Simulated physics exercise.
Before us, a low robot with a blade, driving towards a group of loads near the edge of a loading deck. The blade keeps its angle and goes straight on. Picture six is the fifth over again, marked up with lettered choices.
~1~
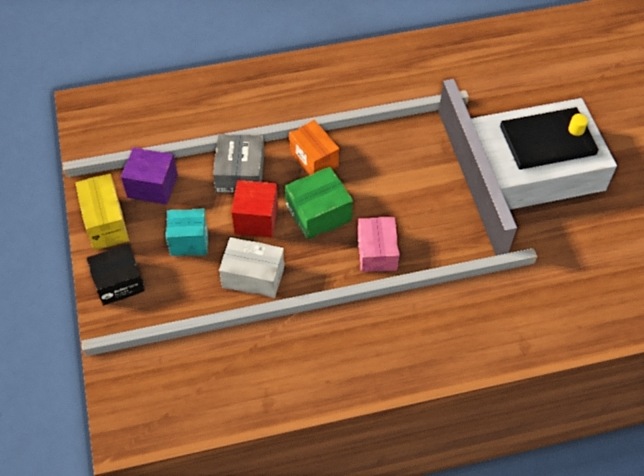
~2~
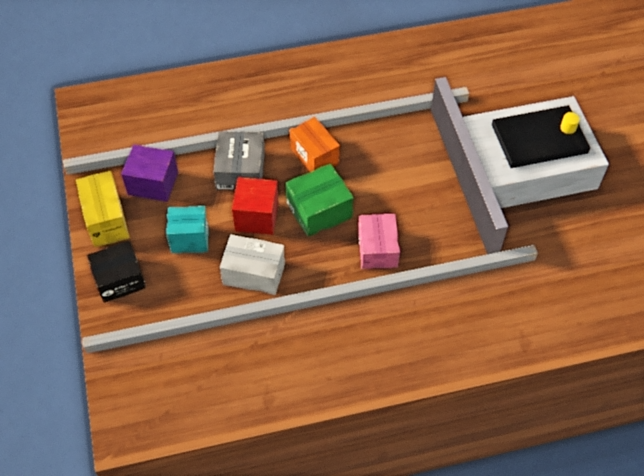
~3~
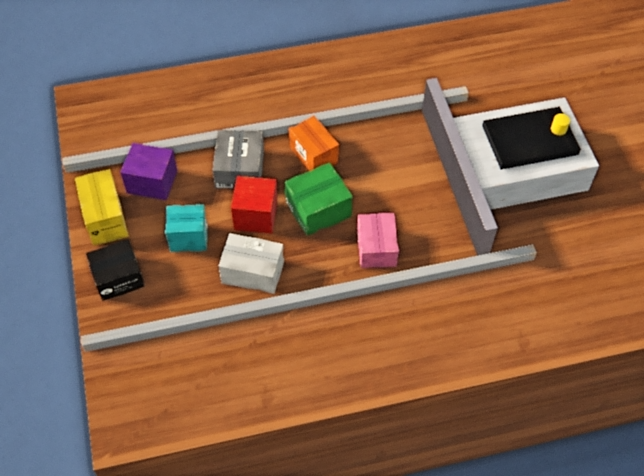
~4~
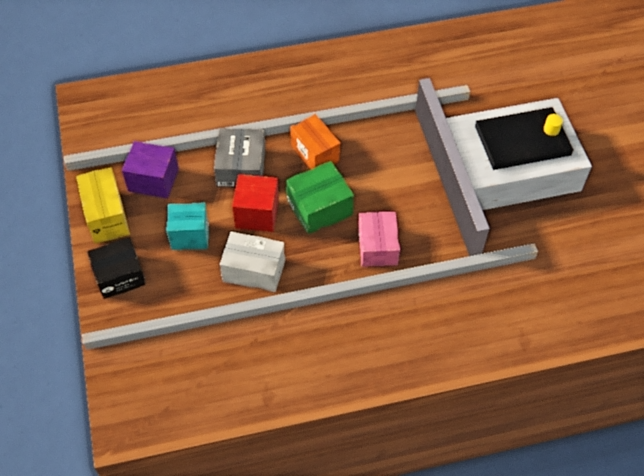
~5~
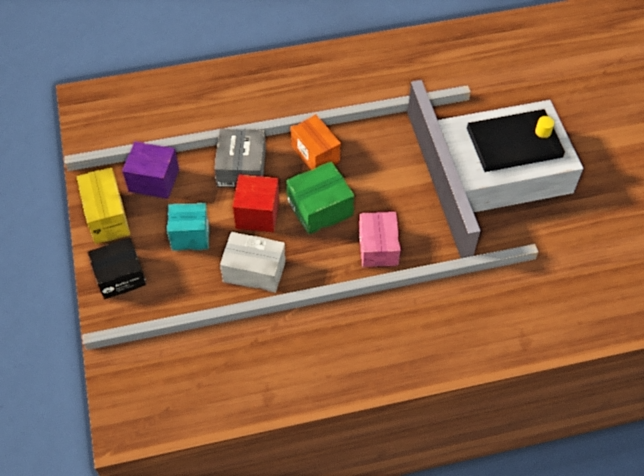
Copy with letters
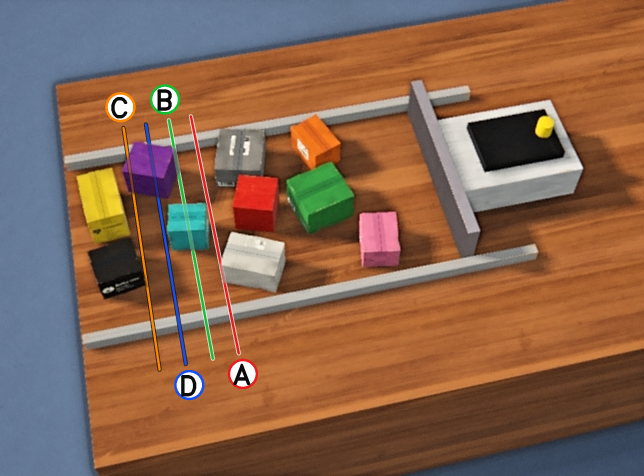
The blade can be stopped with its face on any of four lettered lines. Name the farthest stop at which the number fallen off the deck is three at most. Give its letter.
B.
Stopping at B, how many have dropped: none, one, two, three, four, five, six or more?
By then, one.
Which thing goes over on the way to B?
The yellow parcel goes over.
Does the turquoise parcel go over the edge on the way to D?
By then, yes.
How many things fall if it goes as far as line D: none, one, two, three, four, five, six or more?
In all, four.
On the marked copy, A at (213, 225); B at (189, 229); C at (140, 239); D at (164, 234).
With B. Early on, robot (420, 156); pink box (345, 247); yellow parcel (104, 206).
Further on, robot (331, 173); turquoise parcel (150, 236); purple crate (143, 174).
At the end, robot (259, 186); yellow parcel over the edge; turquoise parcel (76, 250); one fallen.
As for the rest, A is within the limit but short; C drops five; D drops four.
